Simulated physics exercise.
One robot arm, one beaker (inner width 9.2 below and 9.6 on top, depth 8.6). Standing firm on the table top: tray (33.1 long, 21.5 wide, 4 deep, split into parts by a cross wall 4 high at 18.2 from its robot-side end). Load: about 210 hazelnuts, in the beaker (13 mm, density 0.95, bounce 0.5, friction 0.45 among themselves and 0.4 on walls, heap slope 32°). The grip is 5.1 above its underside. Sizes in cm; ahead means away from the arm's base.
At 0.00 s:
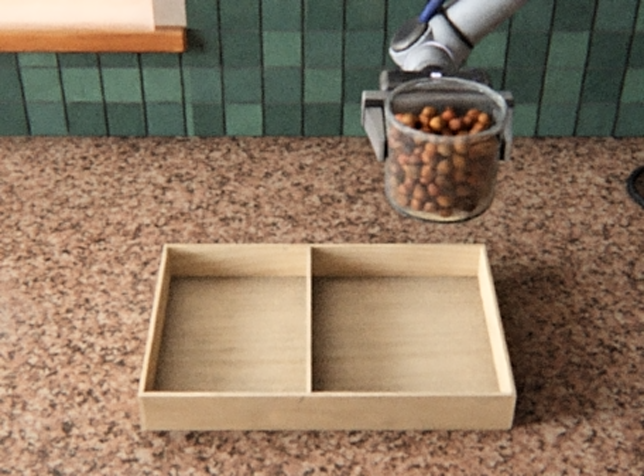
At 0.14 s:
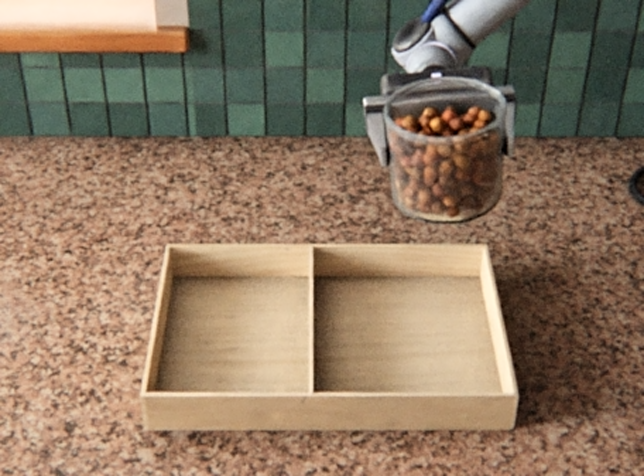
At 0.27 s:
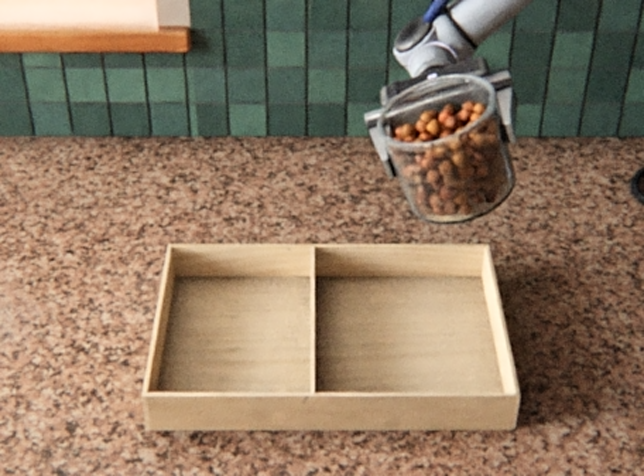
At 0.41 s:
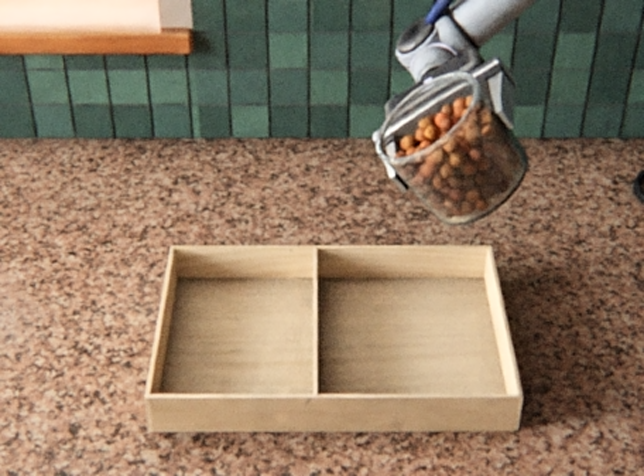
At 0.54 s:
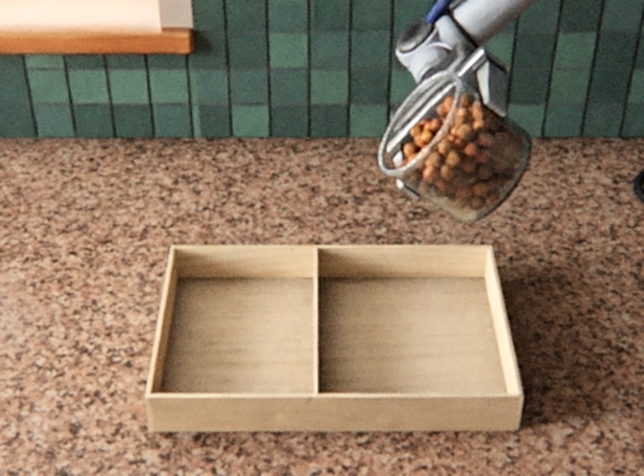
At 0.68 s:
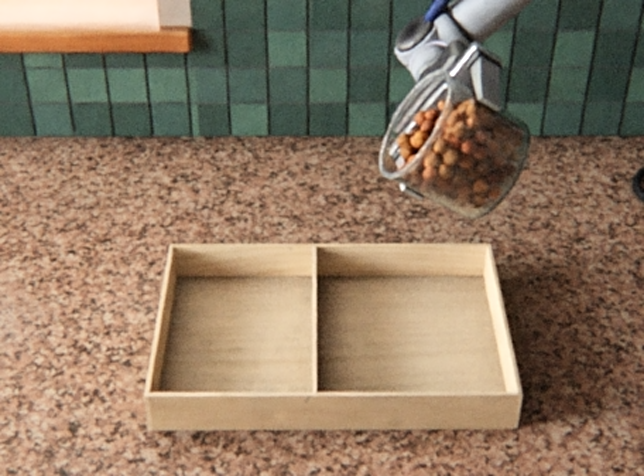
Clear beaker of hazelnuts tilting steadily to the left in a robot arm's grip above an empty, divided wooden tray.
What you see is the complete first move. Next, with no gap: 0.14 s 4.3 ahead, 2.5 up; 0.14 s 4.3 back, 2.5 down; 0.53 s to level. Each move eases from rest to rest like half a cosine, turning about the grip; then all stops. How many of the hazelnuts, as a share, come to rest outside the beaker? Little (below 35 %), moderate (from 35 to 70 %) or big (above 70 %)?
A little share, below 35 %, ends outside the beaker.
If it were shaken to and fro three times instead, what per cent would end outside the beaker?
It would be near 50 per cent.
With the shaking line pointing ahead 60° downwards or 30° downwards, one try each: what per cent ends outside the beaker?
About 0 and 10 per cent.
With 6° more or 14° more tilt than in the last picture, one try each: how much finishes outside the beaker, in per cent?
Some 35 and 50 per cent.
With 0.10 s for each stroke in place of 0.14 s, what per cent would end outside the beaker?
In that case some 60 per cent.
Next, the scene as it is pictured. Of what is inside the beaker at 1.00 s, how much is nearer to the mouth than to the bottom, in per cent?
Some 45 per cent.
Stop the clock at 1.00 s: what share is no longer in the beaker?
Near 25 per cent so far.
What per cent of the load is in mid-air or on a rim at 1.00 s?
Some 24 per cent.
By 1.00 s, tilted 56° forward, highest piece 25 above the table; 160 in the beaker, 1 in the far-side part, 50 in flight or on a rim.
By 1.33 s, tilted 12° forward, highest piece 27 above the table; 155 in the beaker, 27 in the robot-side part, 27 in the far-side part, 1 on the table or floor, 1 in flight or on a rim.
By 1.69 s, level, highest piece 27 above the table; 155 in the beaker, 28 in the far-side part, 27 in the robot-side part, 1 on the table or floor.
By 2.74 s, level, highest piece 27 above the table; 155 in the beaker, 28 in the far-side part, 27 in the robot-side part, 1 on the table or floor.
Final count, 155 in the beaker, 28 in the far-side part, 27 in the robot-side part, 1 on the table or floor. That is 27 % outside the beaker.
